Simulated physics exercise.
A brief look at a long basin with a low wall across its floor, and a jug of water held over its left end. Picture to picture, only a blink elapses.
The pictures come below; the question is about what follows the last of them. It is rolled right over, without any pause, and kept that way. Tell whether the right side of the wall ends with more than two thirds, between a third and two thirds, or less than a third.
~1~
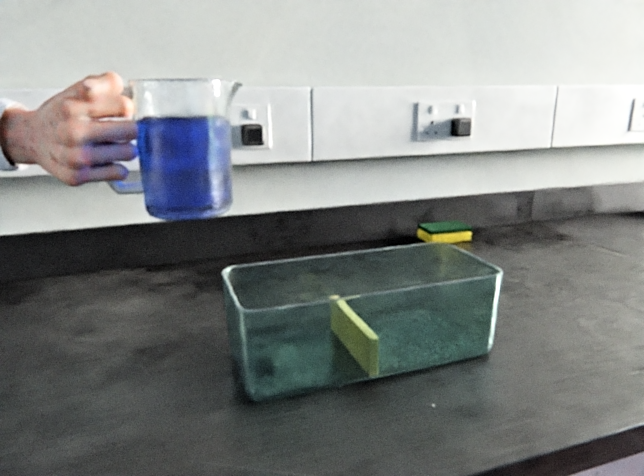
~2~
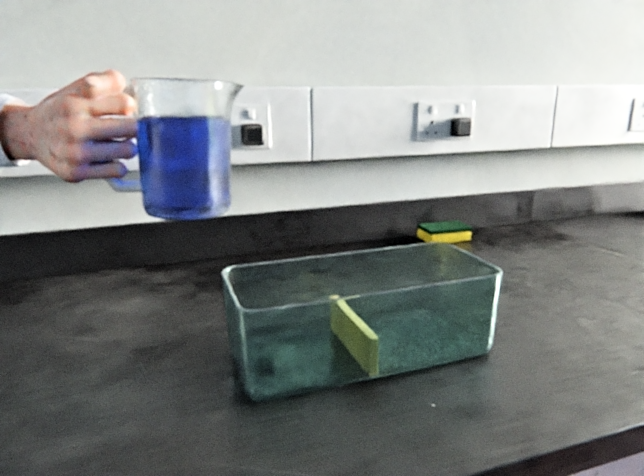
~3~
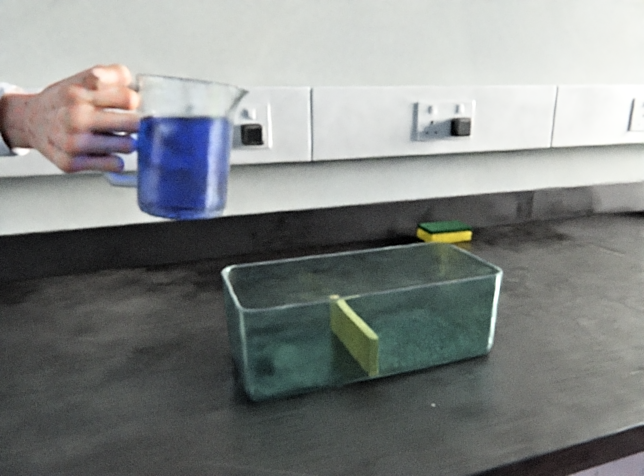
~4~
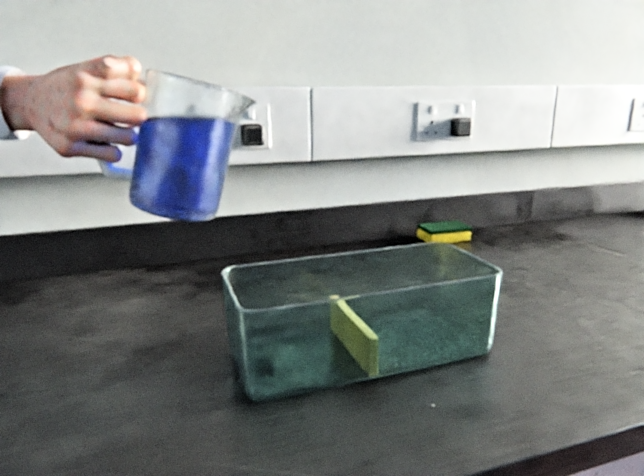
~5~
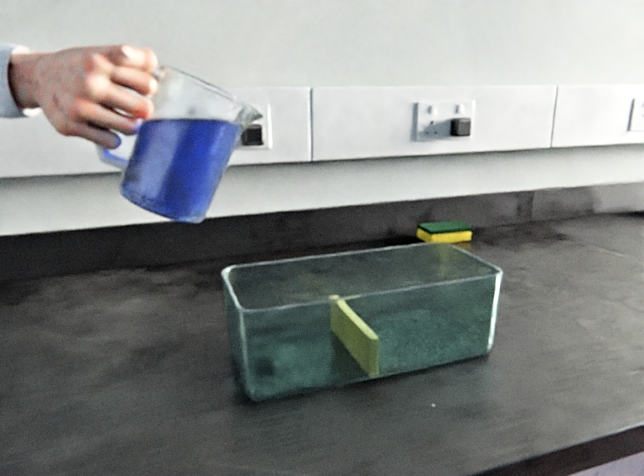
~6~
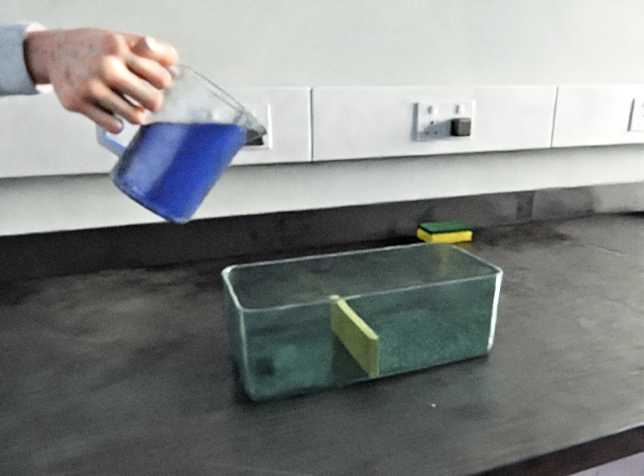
Looks to me like the right side of the wall gets short of a third.
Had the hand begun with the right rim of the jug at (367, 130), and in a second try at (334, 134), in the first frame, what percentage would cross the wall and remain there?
Close to 95 in a hundred, then close to 90 in a hundred.
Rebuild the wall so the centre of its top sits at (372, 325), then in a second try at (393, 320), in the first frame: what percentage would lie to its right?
Roughly 20 per cent first and roughly 15 per cent second.
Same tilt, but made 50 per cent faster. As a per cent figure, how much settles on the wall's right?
Near 5 in a hundred.
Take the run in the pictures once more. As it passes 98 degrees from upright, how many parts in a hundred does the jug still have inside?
65 per cent or so.
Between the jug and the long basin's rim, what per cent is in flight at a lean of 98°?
It's close to 25 %.
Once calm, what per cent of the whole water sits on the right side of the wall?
Roughly 5 %.
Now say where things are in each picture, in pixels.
In the first frame, tilt 0°; pouring edge (242, 83); surface from (137, 117) to (225, 116); the long basin's rim runs from (230, 290) to (473, 257); the wall's top is at (352, 316).
In the second frame, tilt 2°; pouring edge (244, 84); surface from (137, 118) to (225, 117).
In the third frame, tilt 7°; pouring edge (249, 90); surface from (139, 118) to (229, 117).
In the fourth frame, tilt 15°; pouring edge (256, 101); surface from (143, 121) to (233, 118).
In the fifth frame, tilt 26°; pouring edge (263, 115); surface from (138, 137) to (242, 120).
In the sixth frame, tilt 38°; pouring edge (268, 133); surface from (131, 144) to (255, 127).
A moment on, the jug is tipped on its side and 66 per cent is still to pour, 9 is left of the wall and 0 right of it.
Next, the jug is tipped right over and 14 per cent is still to pour, 64 is left of the wall and 1 right of it.
Then the jug is tipped right over and 1 per cent is still to pour, 87 is left of the wall and 3 right of it.
Later the jug is tipped right over and 0 per cent is still to pour, 90 is left of the wall and 4 right of it.
Finally, 90 per cent lies left of the wall, 4 right of it and 6 outside.
